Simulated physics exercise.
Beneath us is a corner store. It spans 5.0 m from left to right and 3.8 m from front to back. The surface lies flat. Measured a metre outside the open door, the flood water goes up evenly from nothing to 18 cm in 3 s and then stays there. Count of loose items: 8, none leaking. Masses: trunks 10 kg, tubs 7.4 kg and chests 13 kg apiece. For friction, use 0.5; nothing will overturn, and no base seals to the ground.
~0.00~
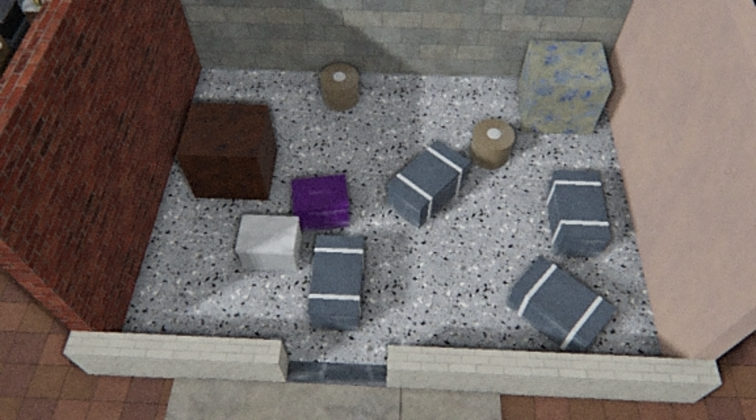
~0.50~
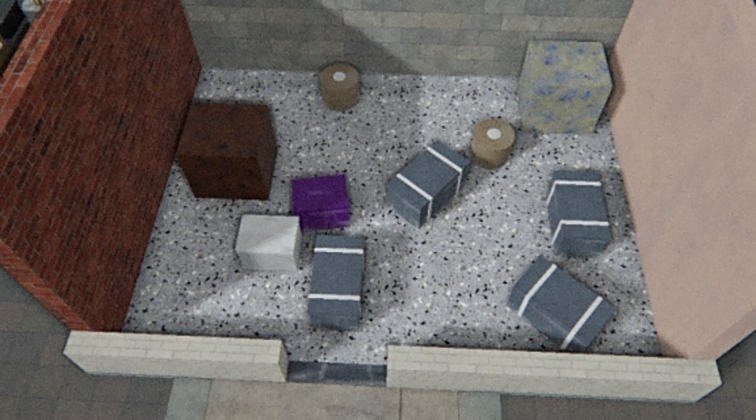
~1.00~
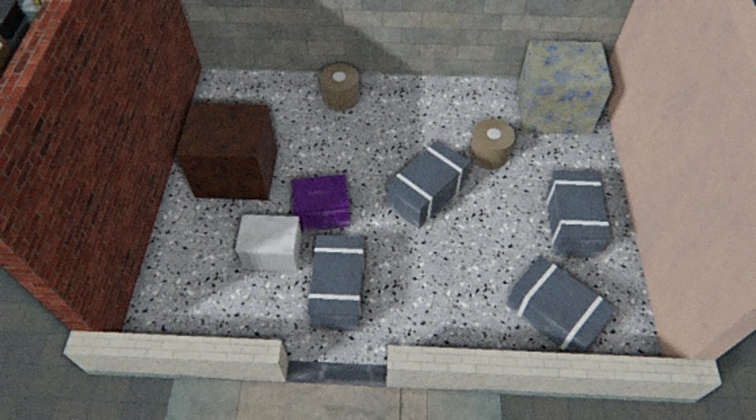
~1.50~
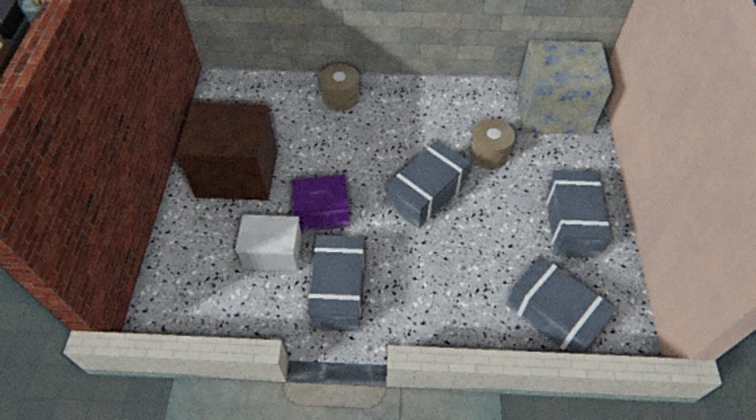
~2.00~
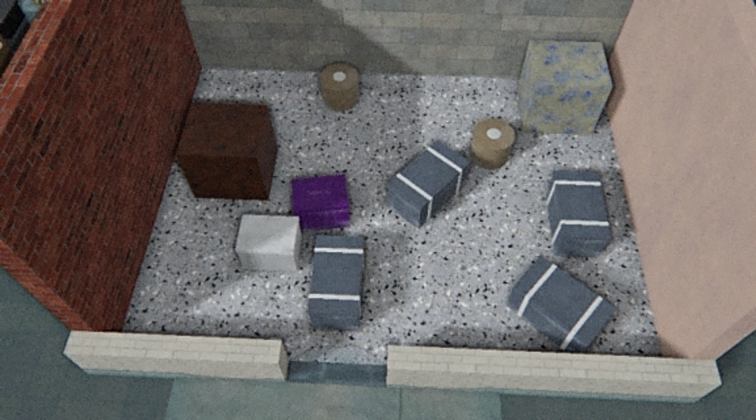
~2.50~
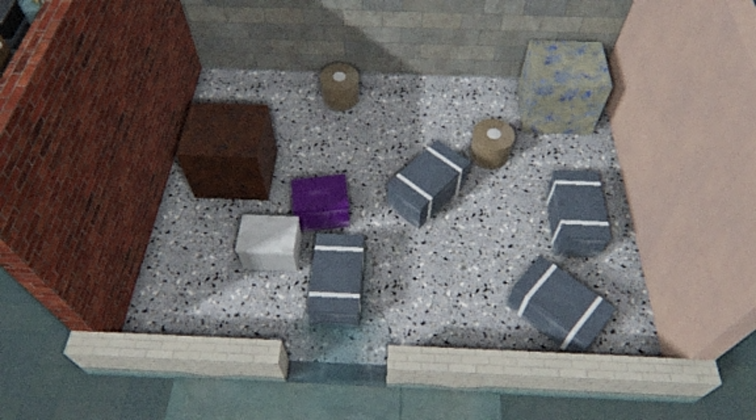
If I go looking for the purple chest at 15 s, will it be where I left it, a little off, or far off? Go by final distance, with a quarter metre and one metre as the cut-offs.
You will find it far off.
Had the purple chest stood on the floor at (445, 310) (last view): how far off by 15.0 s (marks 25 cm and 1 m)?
What happens is it remains nearly in place.
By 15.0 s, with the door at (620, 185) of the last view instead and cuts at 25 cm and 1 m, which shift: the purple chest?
Observation: Purple chest large displacement.
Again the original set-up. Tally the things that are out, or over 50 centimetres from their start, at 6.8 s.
By my tally, 4.
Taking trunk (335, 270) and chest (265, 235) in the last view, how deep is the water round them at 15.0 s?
Around 9 cm and 7 cm.
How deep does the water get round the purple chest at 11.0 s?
Depth: About 8 cm.
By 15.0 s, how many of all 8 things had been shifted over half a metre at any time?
Total: 8.
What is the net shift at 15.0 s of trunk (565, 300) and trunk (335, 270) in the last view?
Respectively 120 and 200 cm.
After 3.5 s the purple chest is near (320, 192), 0.0 m from its start, aground; 0 afloat.
After 6.8 s the purple chest is near (327, 117), 1.0 m from its start, aground; 0 afloat.
After 11.0 s the purple chest is near (312, 81), 1.6 m from its start, afloat; 6 afloat.
After 15.0 s the purple chest is near (217, 100), 1.7 m from its start, afloat; 8 afloat.
